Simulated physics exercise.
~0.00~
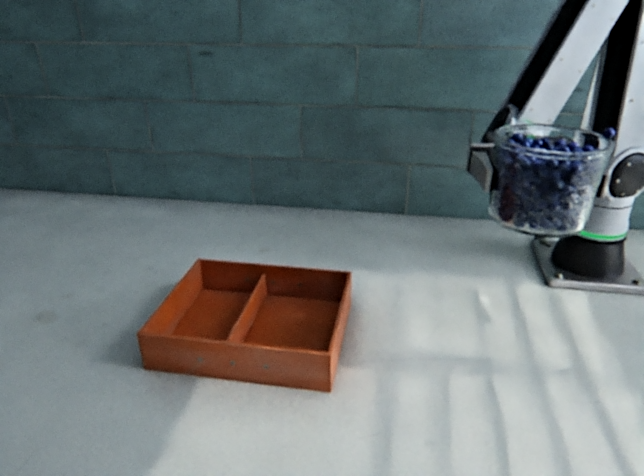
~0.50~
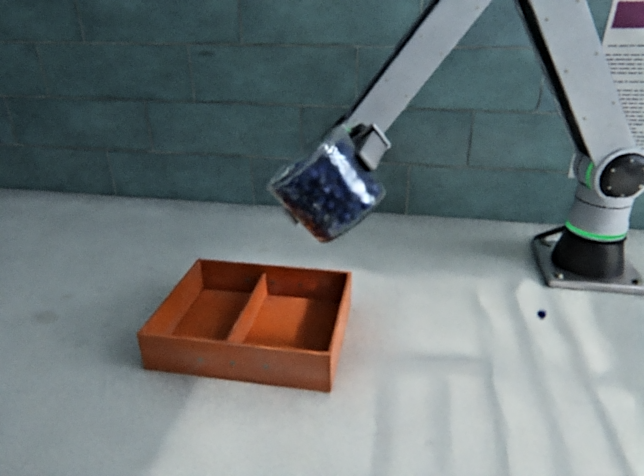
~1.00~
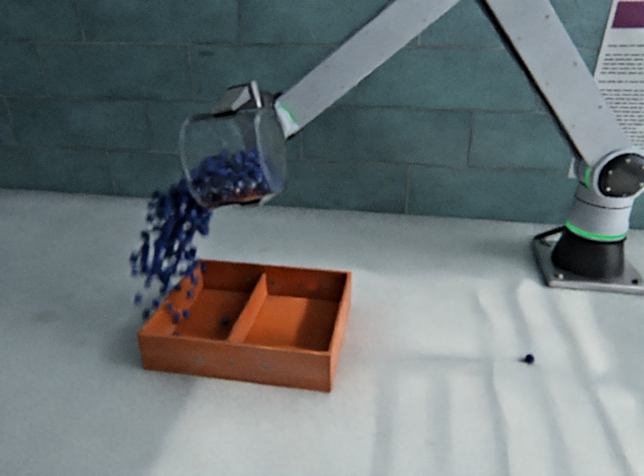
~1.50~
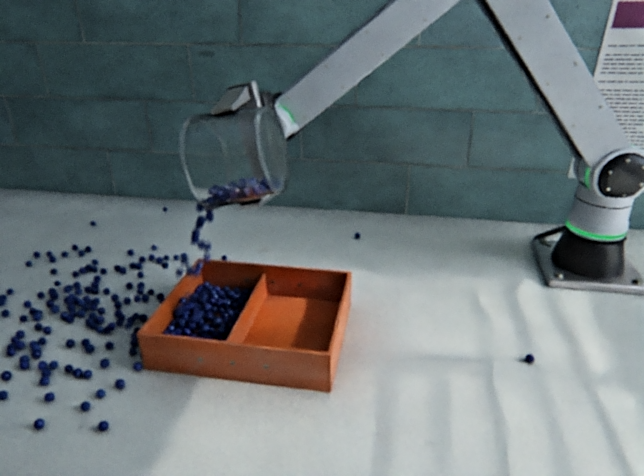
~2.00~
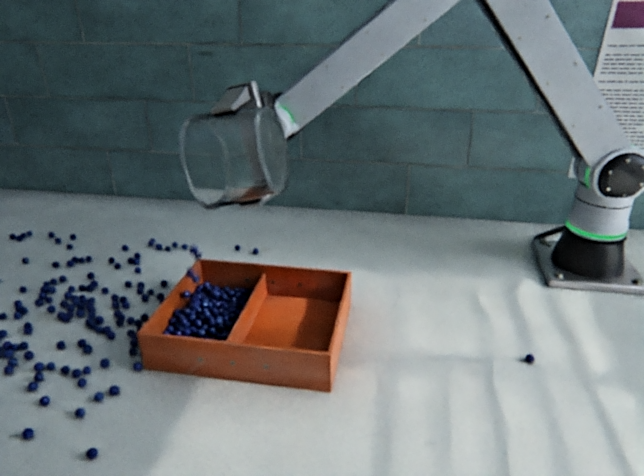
On a pale tabletop, a robot arm tips blue beads into a divided box, spilling many.
